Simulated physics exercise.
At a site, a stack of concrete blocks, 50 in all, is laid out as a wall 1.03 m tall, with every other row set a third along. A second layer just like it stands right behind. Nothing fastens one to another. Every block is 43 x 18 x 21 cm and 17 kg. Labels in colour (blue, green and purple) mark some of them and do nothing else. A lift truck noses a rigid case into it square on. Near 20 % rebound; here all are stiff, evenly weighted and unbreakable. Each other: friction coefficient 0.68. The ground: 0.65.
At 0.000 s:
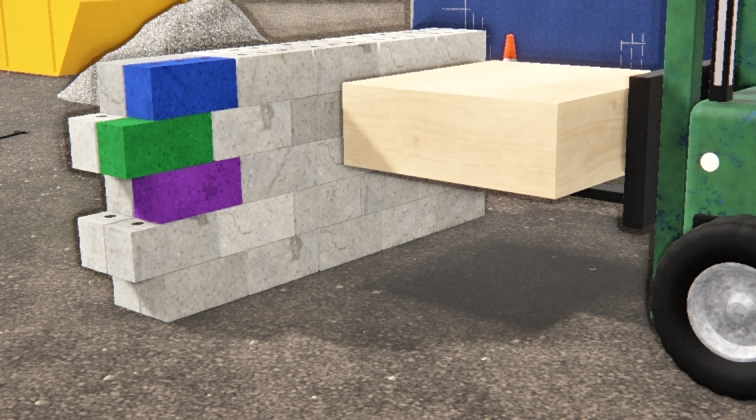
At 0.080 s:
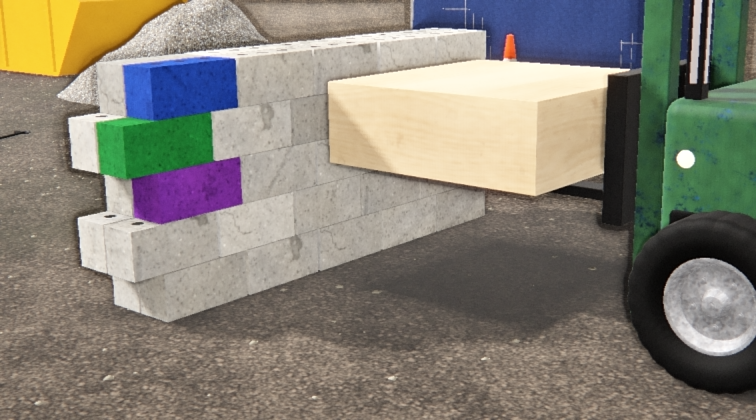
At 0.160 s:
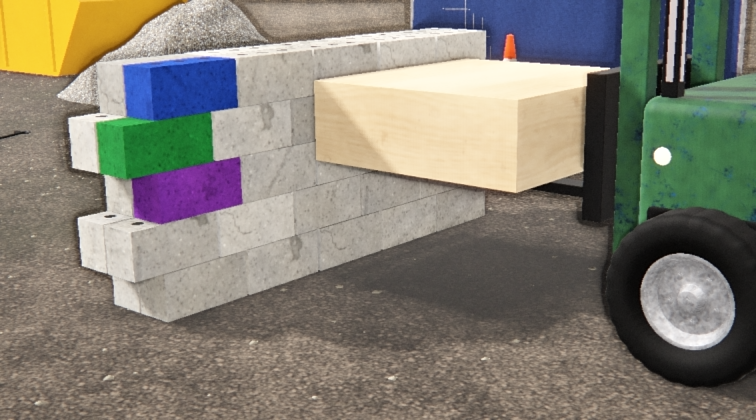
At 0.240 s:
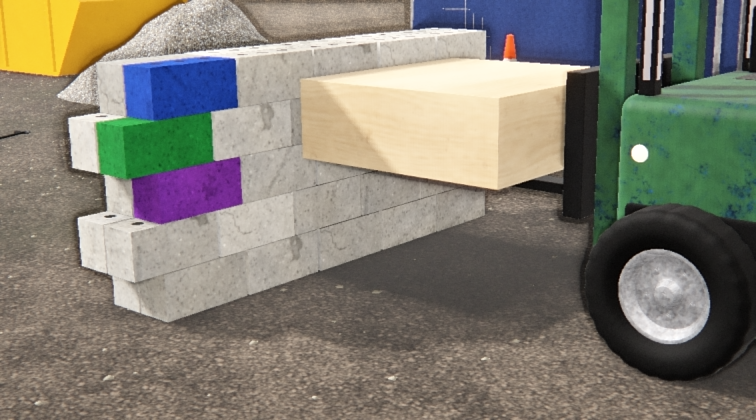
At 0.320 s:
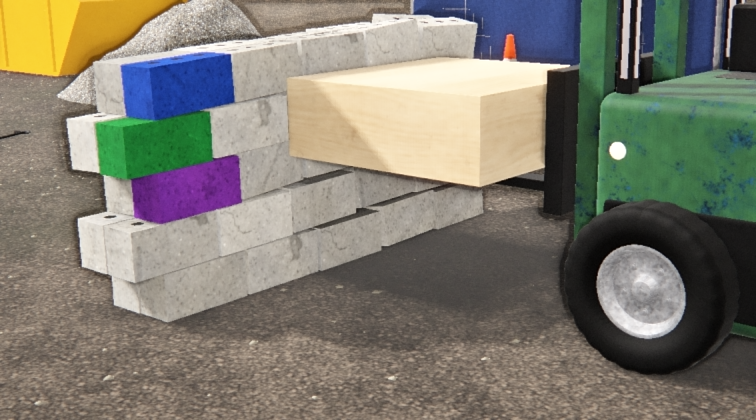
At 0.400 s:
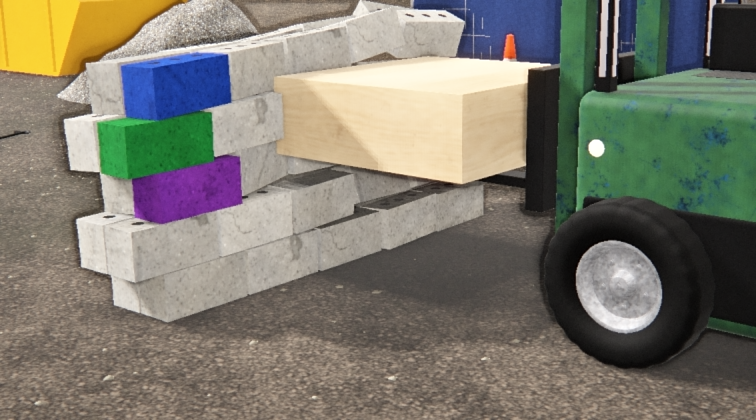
A green forklift carrying a big wooden block rolled left up to a grey concrete block wall, then pushed into it, shifting many blocks and tilting some along the top.
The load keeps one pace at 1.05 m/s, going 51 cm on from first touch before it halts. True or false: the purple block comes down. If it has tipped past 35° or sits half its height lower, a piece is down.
False.
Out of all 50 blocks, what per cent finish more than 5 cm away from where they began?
The shifted ones make up 70 per cent.
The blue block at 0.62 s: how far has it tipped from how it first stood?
Close to 5° of tilt compared with the start.
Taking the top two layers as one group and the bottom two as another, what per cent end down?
For the top it's 100 in a hundred, for the bottom 40 in a hundred.
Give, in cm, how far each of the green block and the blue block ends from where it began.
Net shift, middle to middle: Green 0 cm, blue 80 cm.
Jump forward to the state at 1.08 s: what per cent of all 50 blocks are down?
It's 70 percent at that point.
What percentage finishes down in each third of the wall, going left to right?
Left third 60 per cent, middle 70 per cent, right 80 per cent.
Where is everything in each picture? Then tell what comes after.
In the first picture (pixels give the middle of a visible side), load (360, 118) 26 cm short of touching; purple block (202, 190); blue block (196, 89); green block (171, 145); none has stirred.
In the second picture, load (346, 117) 18 cm short of touching; purple block (202, 190).
In the third picture, load (331, 115) 9 cm short of touching; purple block (202, 190).
In the fourth picture, load (317, 113) 11 mm short of touching; purple block (202, 190).
In the fifth picture, load (304, 111) 7 cm in; purple block (202, 189); steepest lean 15°, the block at (413, 19); movement in 37 of them.
In the sixth picture, load (290, 110) 16 cm in; purple block (203, 190); blue block (194, 86) 19 mm from its place; green block (172, 145); movement in 40 of them.
After 0.62 s, 19 of the 50 blocks down; purple block unmoved; blue block 6° from how it stood.
After 1.08 s, 36 of the 50 blocks down; purple block unmoved; blue block 45° from how it stood, 12 cm lower.
In the end (3.7 s), 35 of the 50 blocks down; purple block unmoved; blue block on its side; green block unmoved. From the last view, middles, purple block near (189, 187), blue block near (143, 219).
